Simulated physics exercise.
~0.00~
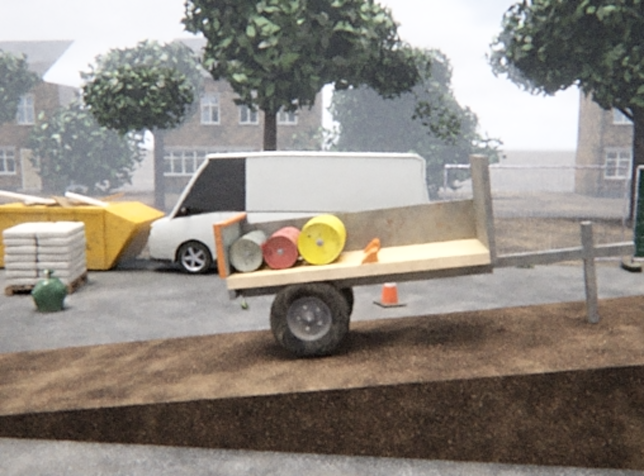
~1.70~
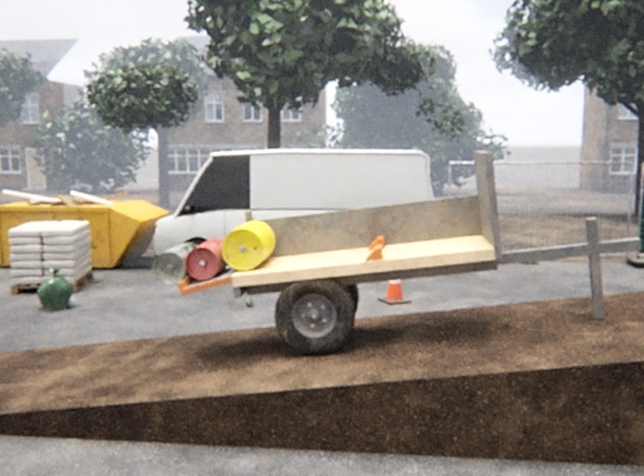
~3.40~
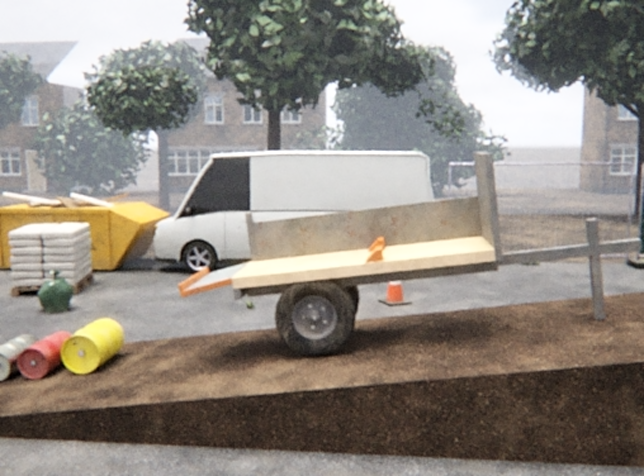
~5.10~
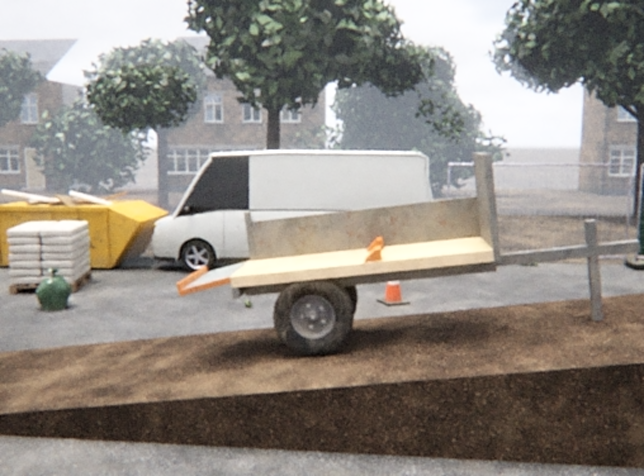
A parked trailer's tailgate drops and three kegs roll off left, leaving its bed empty.
